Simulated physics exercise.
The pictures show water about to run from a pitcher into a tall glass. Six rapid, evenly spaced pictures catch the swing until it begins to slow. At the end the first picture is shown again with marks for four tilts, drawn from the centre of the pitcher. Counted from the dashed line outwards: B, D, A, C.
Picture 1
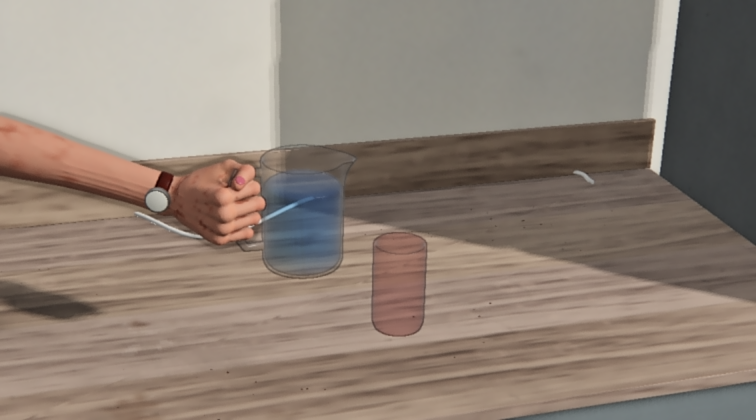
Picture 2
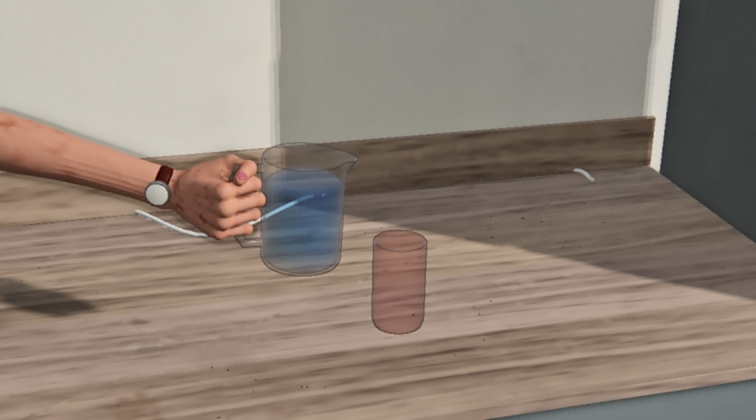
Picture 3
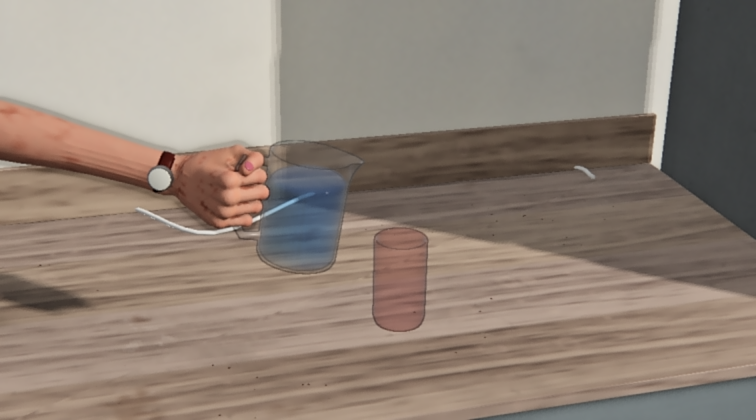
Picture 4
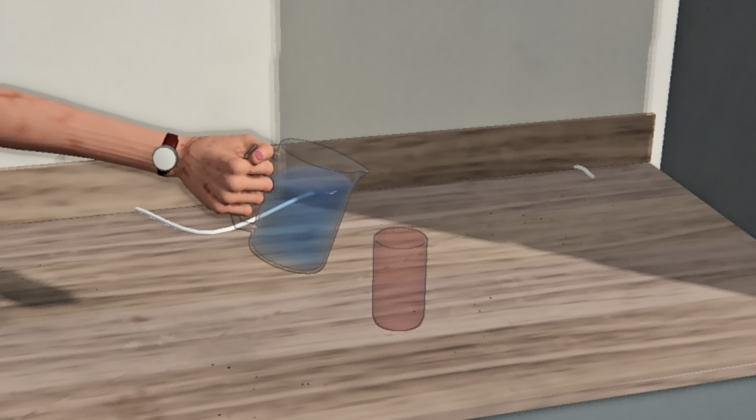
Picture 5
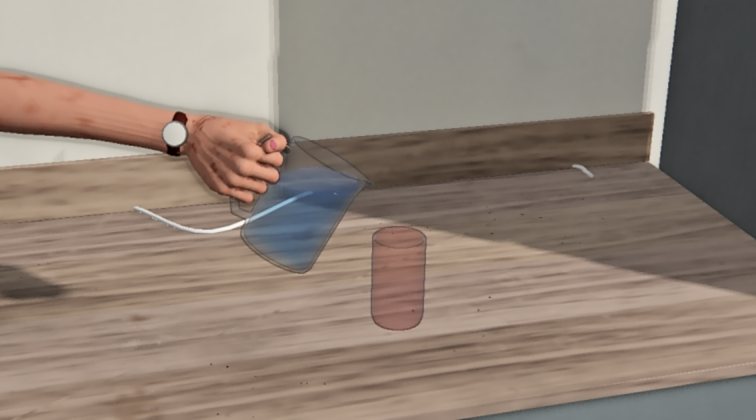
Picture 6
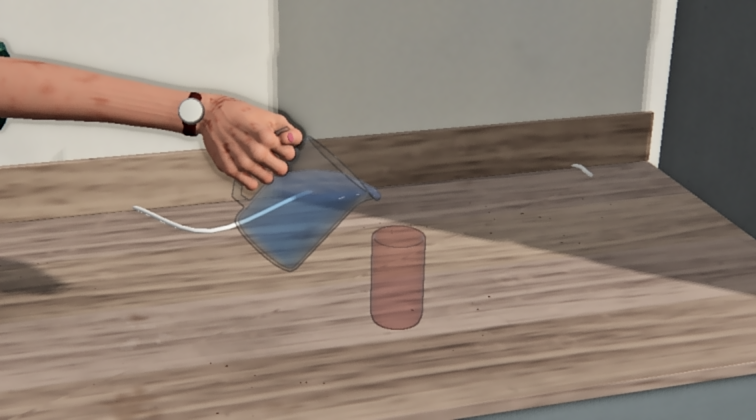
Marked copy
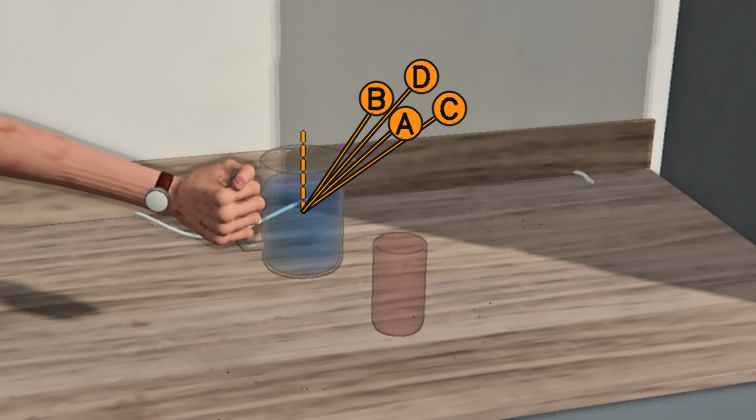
A hand wearing a wristwatch tilting a clear pitcher of blue water rightward, the water reaching the lip beside a reddish glass.
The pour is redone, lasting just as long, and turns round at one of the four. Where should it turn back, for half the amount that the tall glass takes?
Go for C.
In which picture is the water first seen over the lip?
Picture 6.
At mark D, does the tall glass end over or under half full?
Under half.
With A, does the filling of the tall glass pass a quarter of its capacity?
Yes.
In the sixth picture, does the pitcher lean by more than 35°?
Yes.
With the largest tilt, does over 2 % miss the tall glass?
No.
On the marked copy, A at (390, 132); B at (369, 114); C at (435, 117); D at (410, 88).
With A, the tall glass ends with about 32 % of what it can hold.
With B, the tall glass ends with about 7 % of what it can hold.
With C, the tall glass ends with about 51 % of what it can hold.
With D, the tall glass ends with about 18 % of what it can hold.
